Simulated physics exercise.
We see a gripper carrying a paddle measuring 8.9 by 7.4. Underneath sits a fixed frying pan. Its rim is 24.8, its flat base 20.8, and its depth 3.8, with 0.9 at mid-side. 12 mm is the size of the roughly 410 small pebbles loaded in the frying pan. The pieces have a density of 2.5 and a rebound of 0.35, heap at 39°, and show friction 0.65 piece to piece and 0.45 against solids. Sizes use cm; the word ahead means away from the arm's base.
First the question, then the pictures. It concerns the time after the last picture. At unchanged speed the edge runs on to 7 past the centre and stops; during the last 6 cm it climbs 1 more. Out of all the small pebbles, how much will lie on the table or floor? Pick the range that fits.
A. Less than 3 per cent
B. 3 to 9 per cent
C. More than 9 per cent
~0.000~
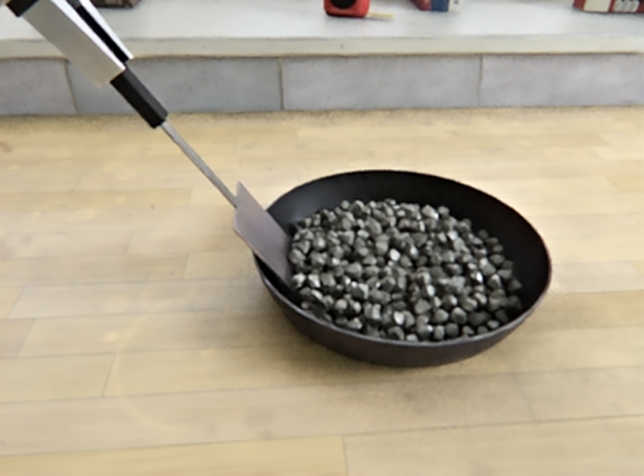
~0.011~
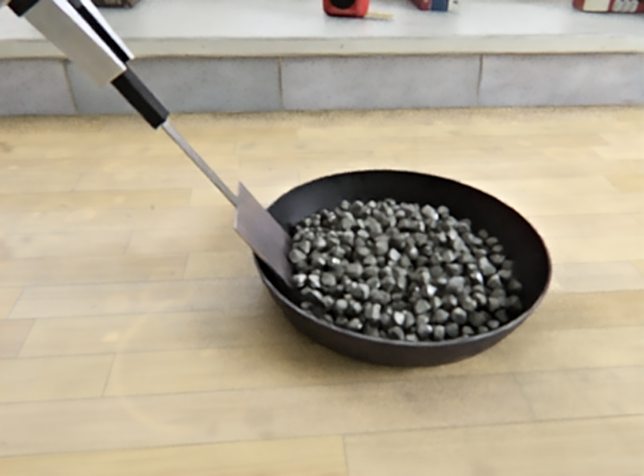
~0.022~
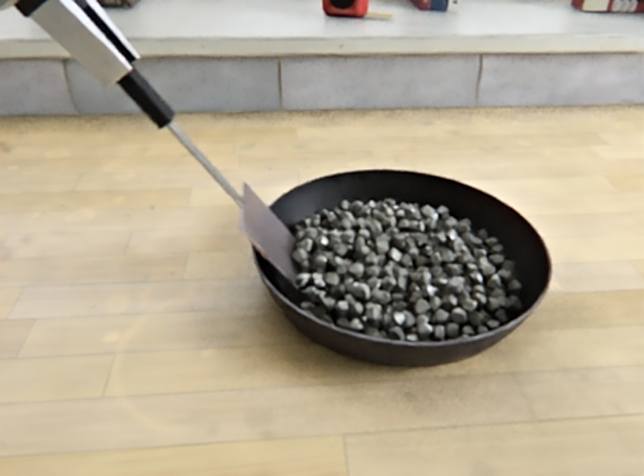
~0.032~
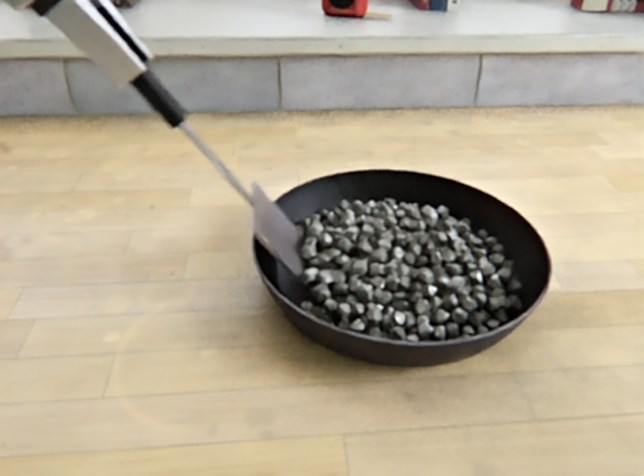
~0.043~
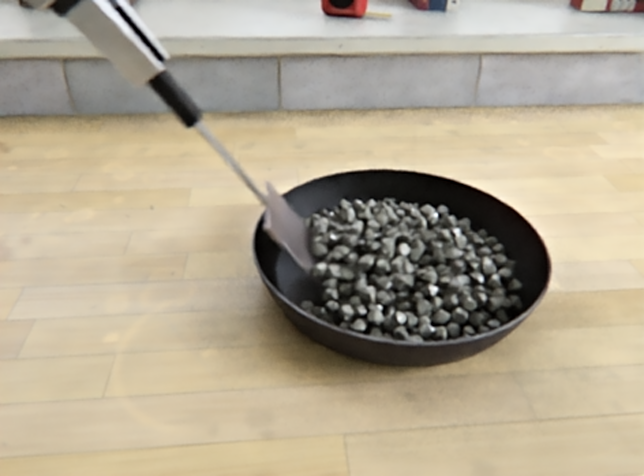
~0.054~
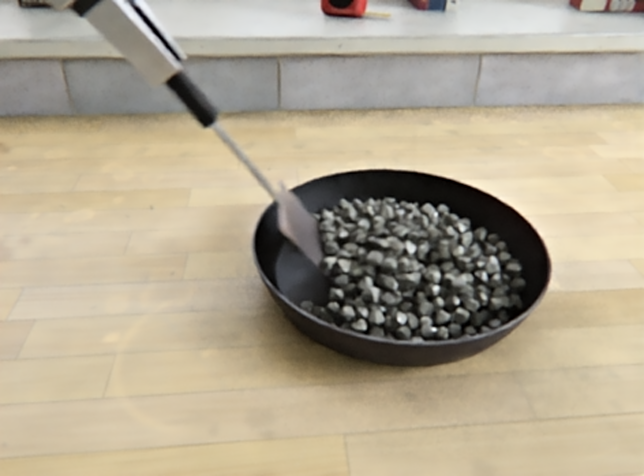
The answer is C.
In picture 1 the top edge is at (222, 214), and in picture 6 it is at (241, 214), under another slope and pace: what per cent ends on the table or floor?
It works out to about 0 %, more or less.
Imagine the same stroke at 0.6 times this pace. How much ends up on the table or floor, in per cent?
I'd put it at about 5 per cent.
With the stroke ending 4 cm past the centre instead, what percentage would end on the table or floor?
My guess would be around 5 per cent.
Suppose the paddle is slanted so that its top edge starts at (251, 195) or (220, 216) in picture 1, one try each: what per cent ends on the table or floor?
Close to 15 and 10 percent respectively.
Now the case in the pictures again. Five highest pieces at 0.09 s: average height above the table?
Somewhere near 5 cm, I'd say.
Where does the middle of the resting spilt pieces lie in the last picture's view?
Roughly at (597, 262) in the final view.
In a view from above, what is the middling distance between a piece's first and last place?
Distance: Around 4 cm.
After 0.09 s, sloping 56°, highest piece 5 above the table; 411 in the frying pan.
After 0.13 s, sloping 56°, highest piece 6 above the table; 411 in the frying pan.
After 0.35 s, sloping 56°, highest piece 12 above the table; 339 in the frying pan, 58 on the table or floor, 14 on the blade or in flight.
After 1.40 s, sloping 56°, highest piece 5 above the table; 339 in the frying pan, 72 on the table or floor.
In the end, 339 in the frying pan, 72 on the table or floor. That is 18 % on the table or floor.
